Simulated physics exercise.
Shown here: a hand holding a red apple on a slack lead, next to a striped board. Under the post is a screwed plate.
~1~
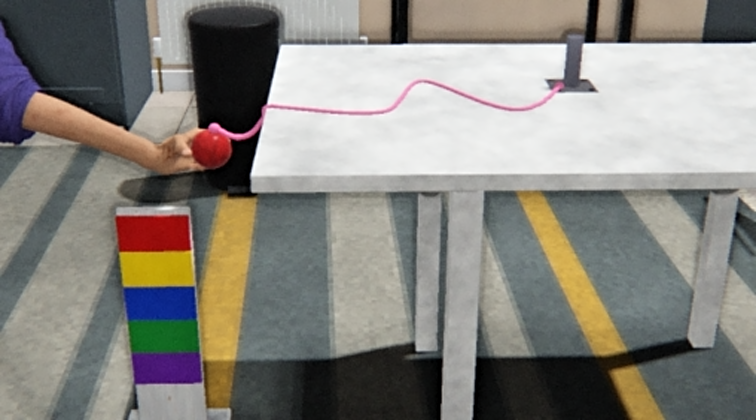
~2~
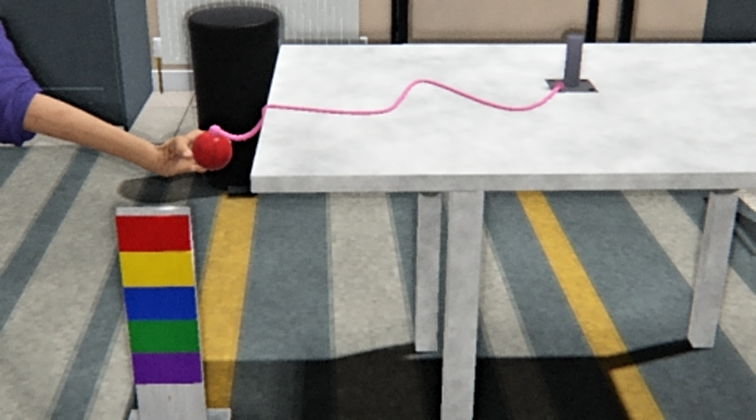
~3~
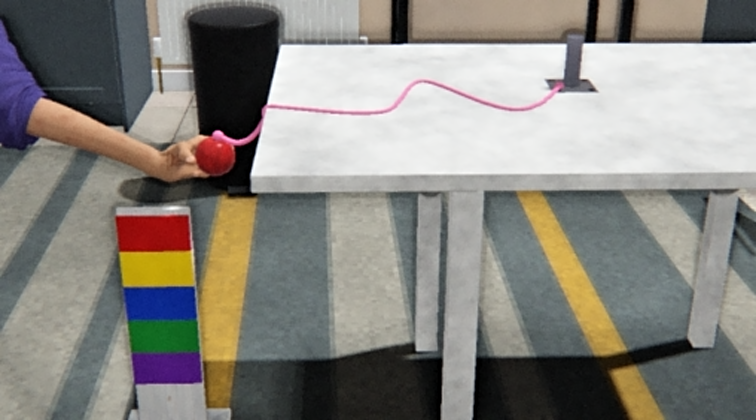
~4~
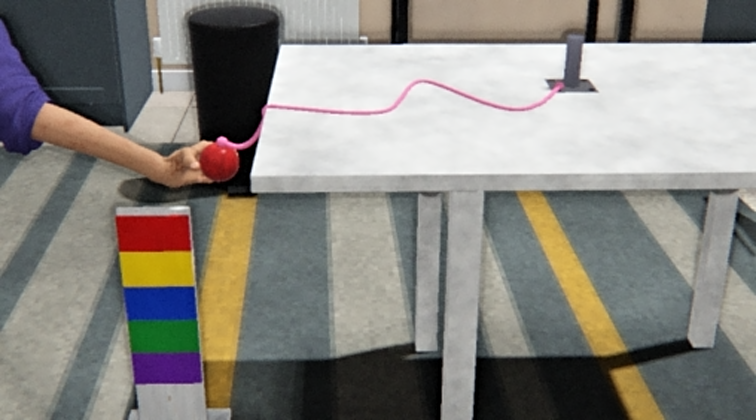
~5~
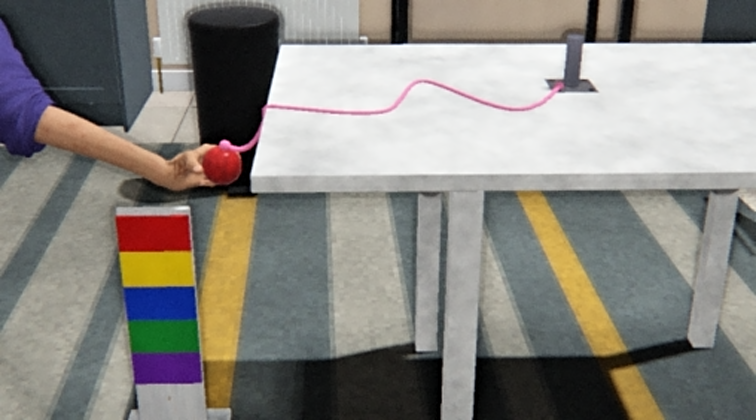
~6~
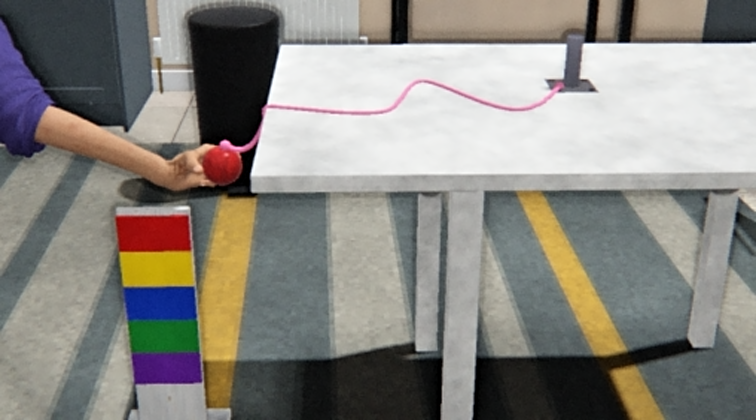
To begin with, a hand at the left holds a red ball-like object beside a white table, with a slack pink cord running from it across the tabletop to a small dark post. The hand then shifts it slightly down and to the right, and finally keeps it nearly still above the colour-striped board.
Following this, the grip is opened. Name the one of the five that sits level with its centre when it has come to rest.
That would be green.
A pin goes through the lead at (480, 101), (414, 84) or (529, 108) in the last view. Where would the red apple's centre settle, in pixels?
Those spots come out as (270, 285), (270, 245) and (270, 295).
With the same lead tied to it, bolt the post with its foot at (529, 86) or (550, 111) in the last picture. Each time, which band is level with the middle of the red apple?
Trial 1 - purple; trial 2 - purple.
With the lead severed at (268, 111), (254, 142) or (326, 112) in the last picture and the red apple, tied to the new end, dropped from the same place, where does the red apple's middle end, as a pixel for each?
(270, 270), (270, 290), (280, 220).
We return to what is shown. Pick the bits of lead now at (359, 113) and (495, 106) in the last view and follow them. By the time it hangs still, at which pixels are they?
I'd put the first at about (272, 169) and the other at about (443, 92).
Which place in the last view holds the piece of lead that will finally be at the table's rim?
Around (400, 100).
Early on, apple near (271, 313); level with blue.
Midway, apple near (285, 325); level with green.
Finally, apple near (280, 327); level with green. Its centre hangs level with the green band.
